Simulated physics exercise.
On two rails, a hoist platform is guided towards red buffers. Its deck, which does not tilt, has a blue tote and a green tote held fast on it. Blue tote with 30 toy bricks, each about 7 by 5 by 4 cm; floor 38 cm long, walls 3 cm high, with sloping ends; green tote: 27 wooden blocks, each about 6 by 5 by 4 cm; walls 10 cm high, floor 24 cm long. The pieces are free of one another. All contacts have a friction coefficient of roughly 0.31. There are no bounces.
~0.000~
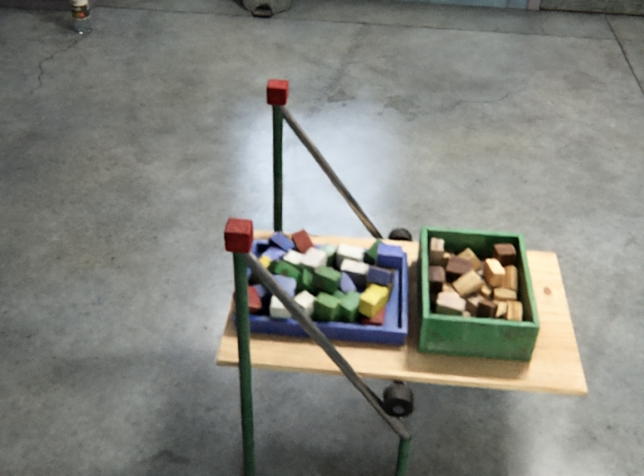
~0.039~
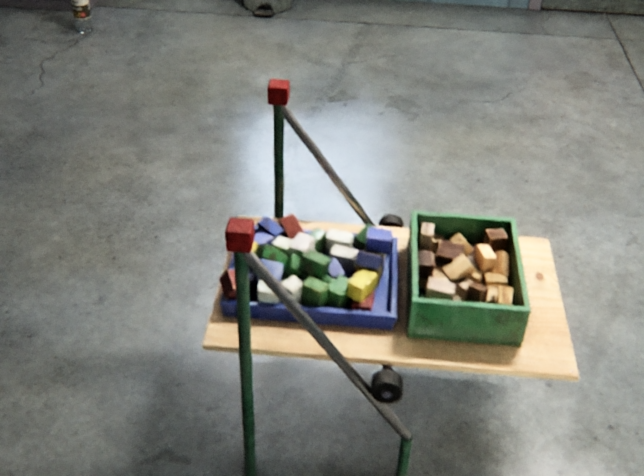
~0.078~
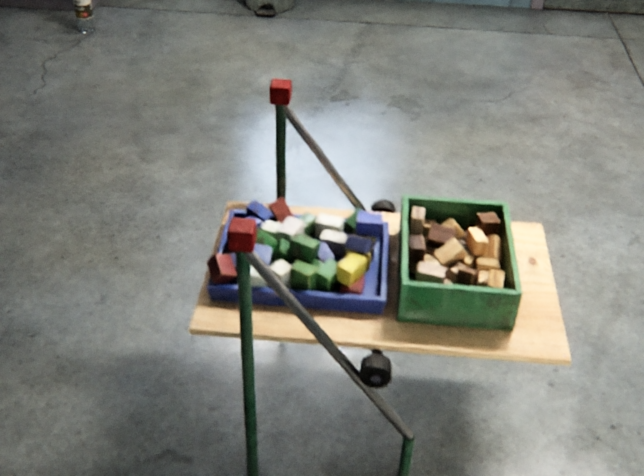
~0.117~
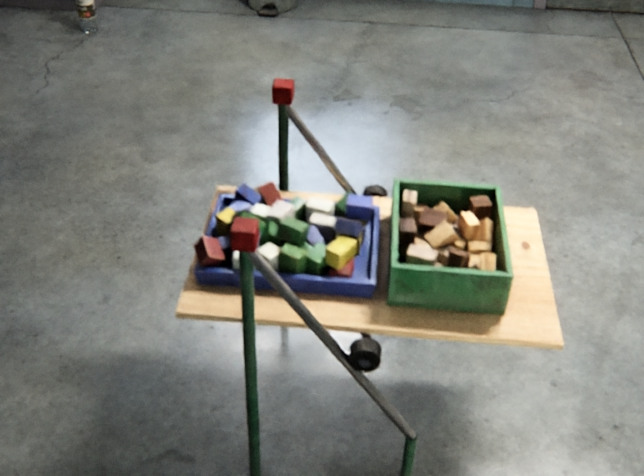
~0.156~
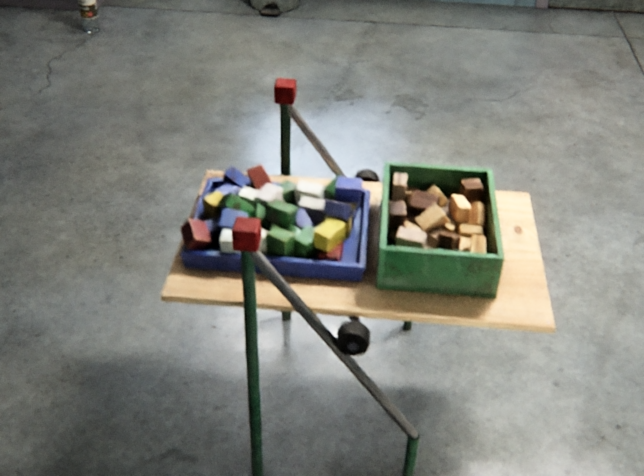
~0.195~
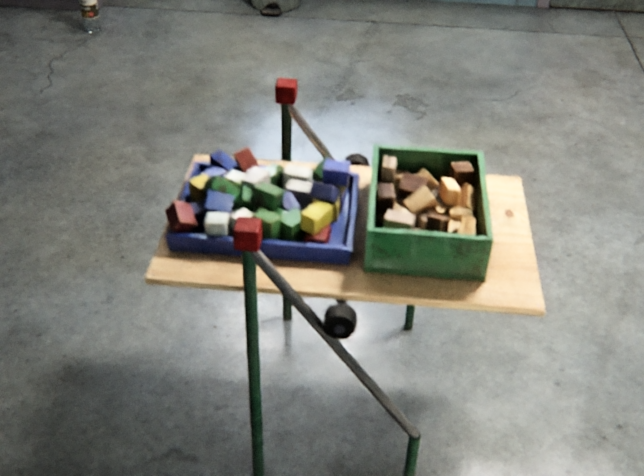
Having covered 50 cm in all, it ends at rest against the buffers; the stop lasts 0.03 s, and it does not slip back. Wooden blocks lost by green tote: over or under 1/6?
The escapes do not reach one in six.
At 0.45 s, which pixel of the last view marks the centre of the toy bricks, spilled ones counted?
Roughly at (172, 111).
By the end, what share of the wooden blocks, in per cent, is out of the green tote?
0 %.
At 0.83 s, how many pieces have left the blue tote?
Count for the blue tote: Roughly 12.
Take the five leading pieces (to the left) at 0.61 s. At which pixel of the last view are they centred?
Their centre is around (66, 142).
After 0.33 s, braking begins.
After 0.45 s, the blue tote is down by 4 of 30 and the green tote has all 27.
After 0.61 s, the blue tote is down by 11 of 30 and the green tote has all 27.
After 0.83 s, the blue tote is down by 12 of 30 and the green tote has all 27.
When it is over (at 1.38 s), the blue tote is down by 12 of 30 and the green tote has all 27. Asked share, 0 of 27, 0 per cent.
